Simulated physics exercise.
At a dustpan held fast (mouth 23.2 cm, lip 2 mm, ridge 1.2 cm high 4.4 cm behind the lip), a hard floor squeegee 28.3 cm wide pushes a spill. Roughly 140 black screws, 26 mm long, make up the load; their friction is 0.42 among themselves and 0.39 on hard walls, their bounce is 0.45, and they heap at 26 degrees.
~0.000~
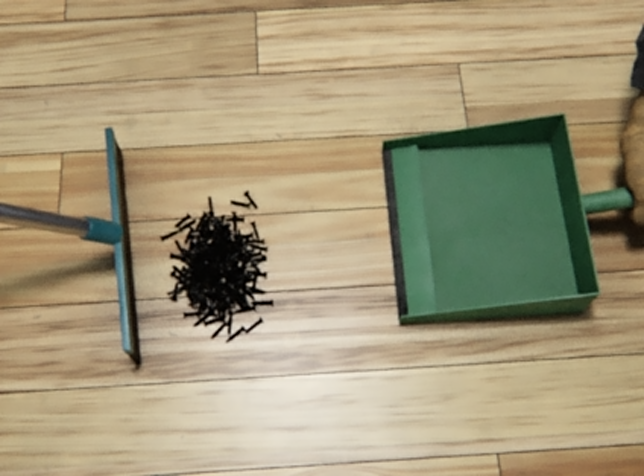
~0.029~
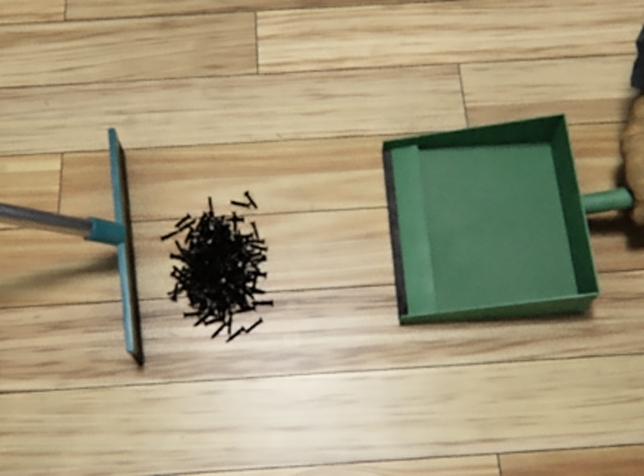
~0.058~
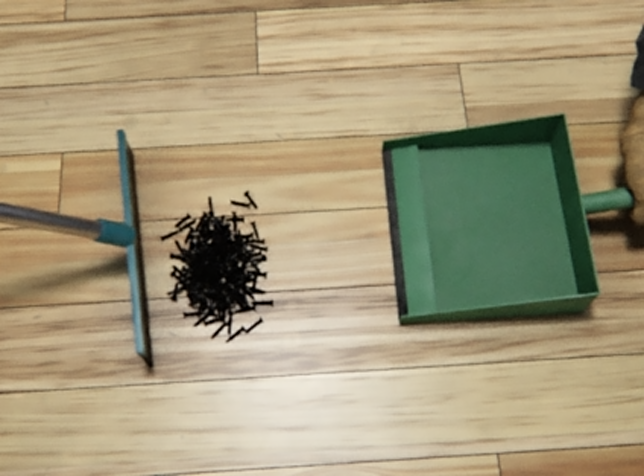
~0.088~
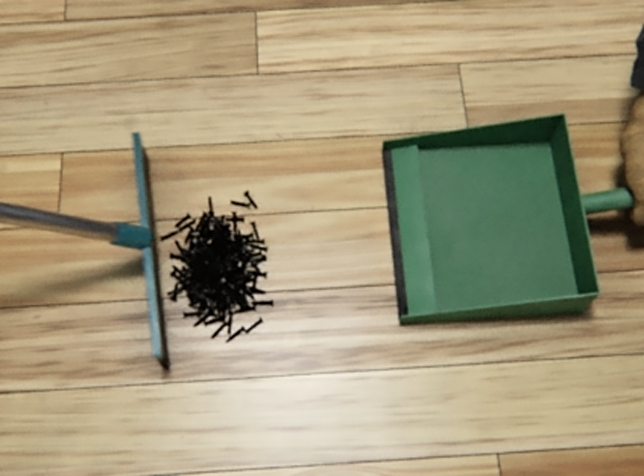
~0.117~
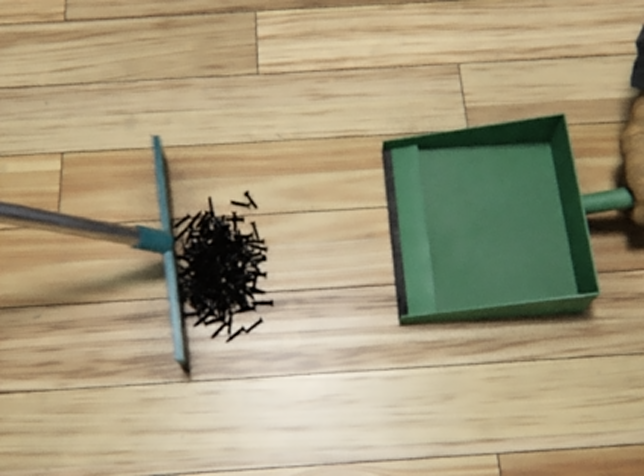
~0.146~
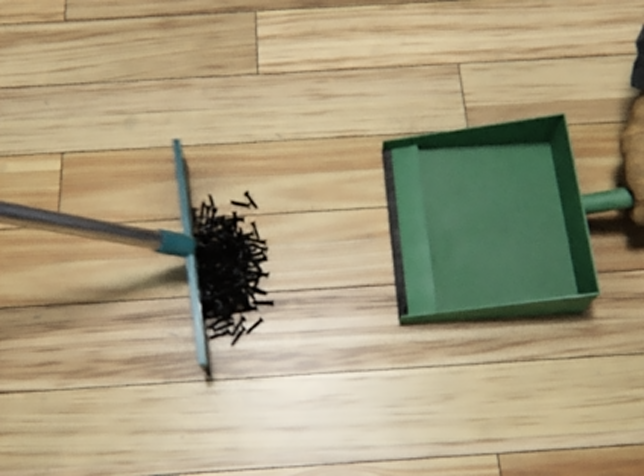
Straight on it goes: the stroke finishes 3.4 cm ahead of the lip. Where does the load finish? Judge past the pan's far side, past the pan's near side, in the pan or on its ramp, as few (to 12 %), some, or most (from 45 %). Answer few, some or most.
Far side: Few; near side: Some; pan: Some.
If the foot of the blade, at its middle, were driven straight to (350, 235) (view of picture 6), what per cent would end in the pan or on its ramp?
I'd expect around 45 per cent.
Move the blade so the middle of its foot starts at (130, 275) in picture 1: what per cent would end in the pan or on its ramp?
It would come to about 30 in a hundred.
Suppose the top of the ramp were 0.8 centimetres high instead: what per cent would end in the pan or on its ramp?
Something like 30 per cent, ramp included.
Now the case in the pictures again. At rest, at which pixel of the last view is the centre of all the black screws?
Roughly (392, 272).
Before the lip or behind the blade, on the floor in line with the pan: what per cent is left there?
Around 55 in a hundred.
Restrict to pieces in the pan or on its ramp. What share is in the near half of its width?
80 per cent.
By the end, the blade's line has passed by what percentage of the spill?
0 %.
Then, at 0.27 s, middle of the blade 13 cm from the lip; 0 % over the lip, far side 0 %, near side 5 %.
After 0.35 s, middle of the blade 7 cm from the lip; 0 % over the lip, far side 0 %, near side 15 %.
After 0.57 s, middle of the blade 5 cm from the lip; 25 % over the lip, far side 0 %, near side 20 %.
At rest (1.3 s), far side 0 %, near side 20 %, pan 25 %, in front of the lip or behind the blade 55 %.
